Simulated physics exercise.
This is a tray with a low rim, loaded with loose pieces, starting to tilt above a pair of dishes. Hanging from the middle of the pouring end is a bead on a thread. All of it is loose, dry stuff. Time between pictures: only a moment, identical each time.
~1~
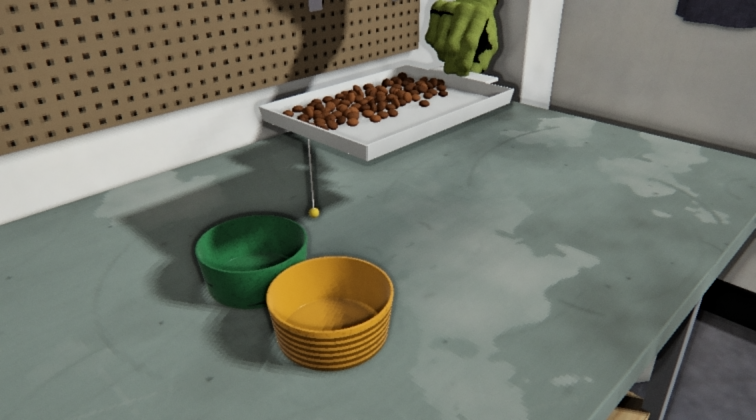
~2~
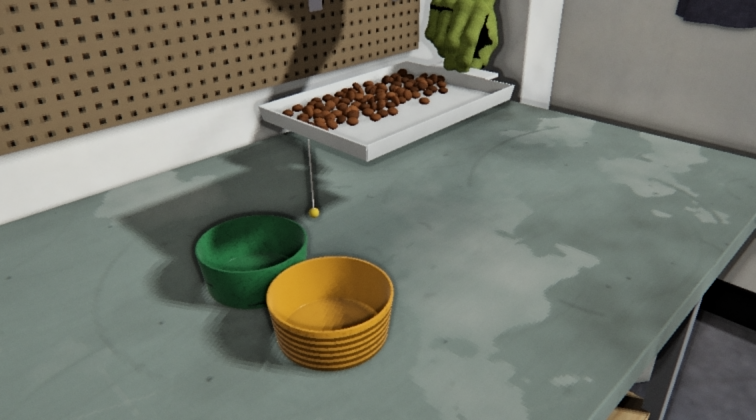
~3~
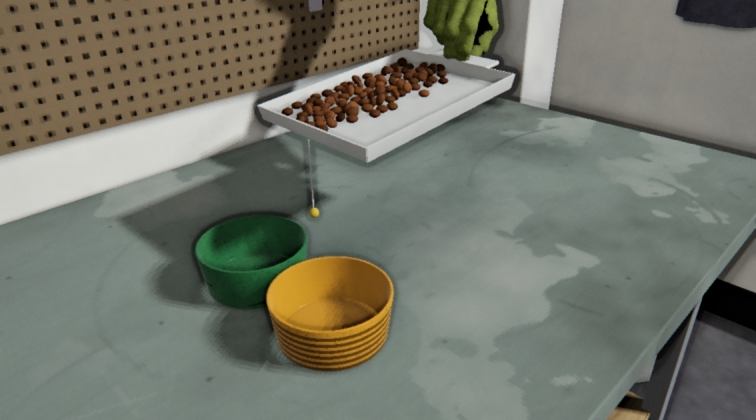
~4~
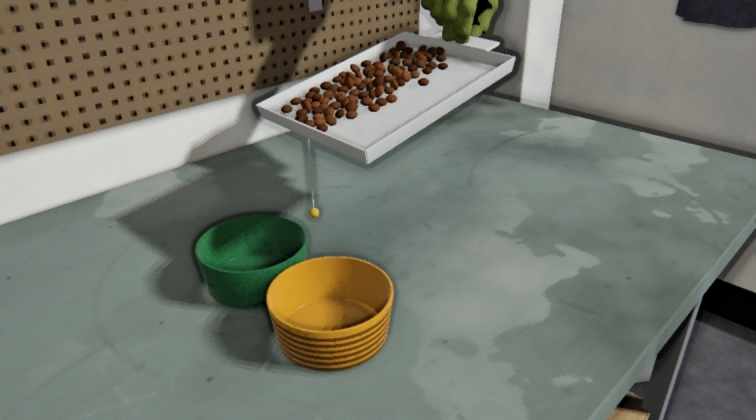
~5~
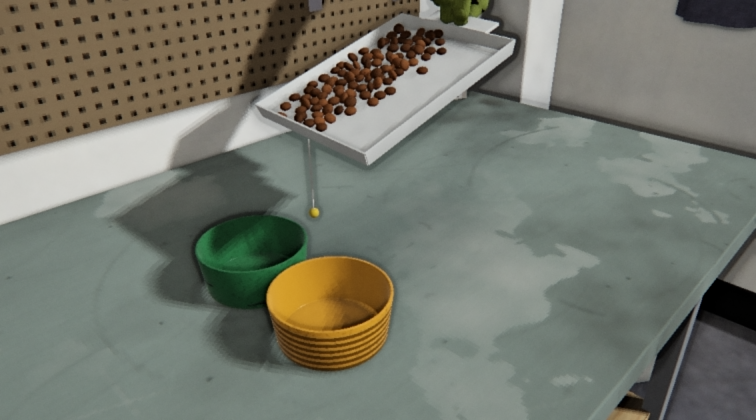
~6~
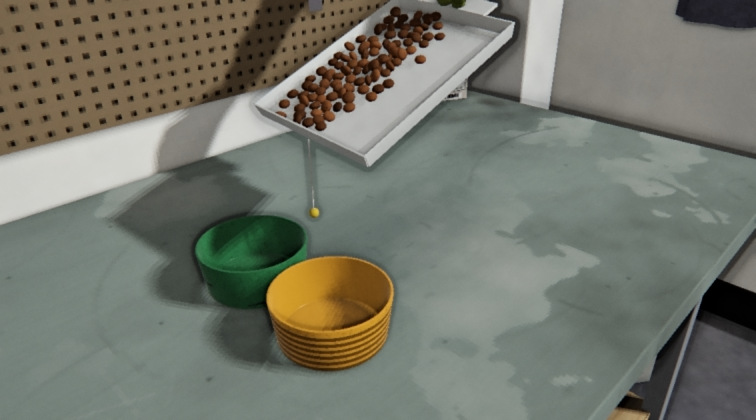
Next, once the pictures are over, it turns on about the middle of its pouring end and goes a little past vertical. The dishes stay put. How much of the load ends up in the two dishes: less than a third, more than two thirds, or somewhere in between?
More than two thirds ends up in them.
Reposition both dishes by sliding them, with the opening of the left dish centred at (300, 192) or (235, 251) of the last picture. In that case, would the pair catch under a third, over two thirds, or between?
Try one: Below one third; try two: In the middle band.
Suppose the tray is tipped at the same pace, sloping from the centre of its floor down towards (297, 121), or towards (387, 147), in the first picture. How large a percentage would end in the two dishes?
20 %, give or take, and then 20 %.
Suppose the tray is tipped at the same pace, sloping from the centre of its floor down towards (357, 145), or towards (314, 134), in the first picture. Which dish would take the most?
The first tilt favours the right-side dish and the second the left-side dish.
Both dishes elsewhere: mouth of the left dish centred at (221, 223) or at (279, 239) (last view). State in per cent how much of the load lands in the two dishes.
80 and 90 in a hundred.
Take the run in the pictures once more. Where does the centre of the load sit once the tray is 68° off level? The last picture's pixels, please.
Roughly (319, 127).
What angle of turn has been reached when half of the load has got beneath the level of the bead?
About 90 degrees.
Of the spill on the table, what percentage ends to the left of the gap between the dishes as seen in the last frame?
20 in a hundred, roughly.
Soon, tray tipped steeply; most on the tray; a small part in the air.
A while on, tray tipped past a quarter turn; a small part on the tray; about a third in the right dish; about a quarter in the left dish; a small part outside both; about a quarter in the air.
Towards the end, tray tipped past a quarter turn; about a third in the right dish; about a third in the left dish; about a quarter outside both.
Finally, tray tipped past a quarter turn; about a third in the right dish; about a third in the left dish; about a quarter outside both.
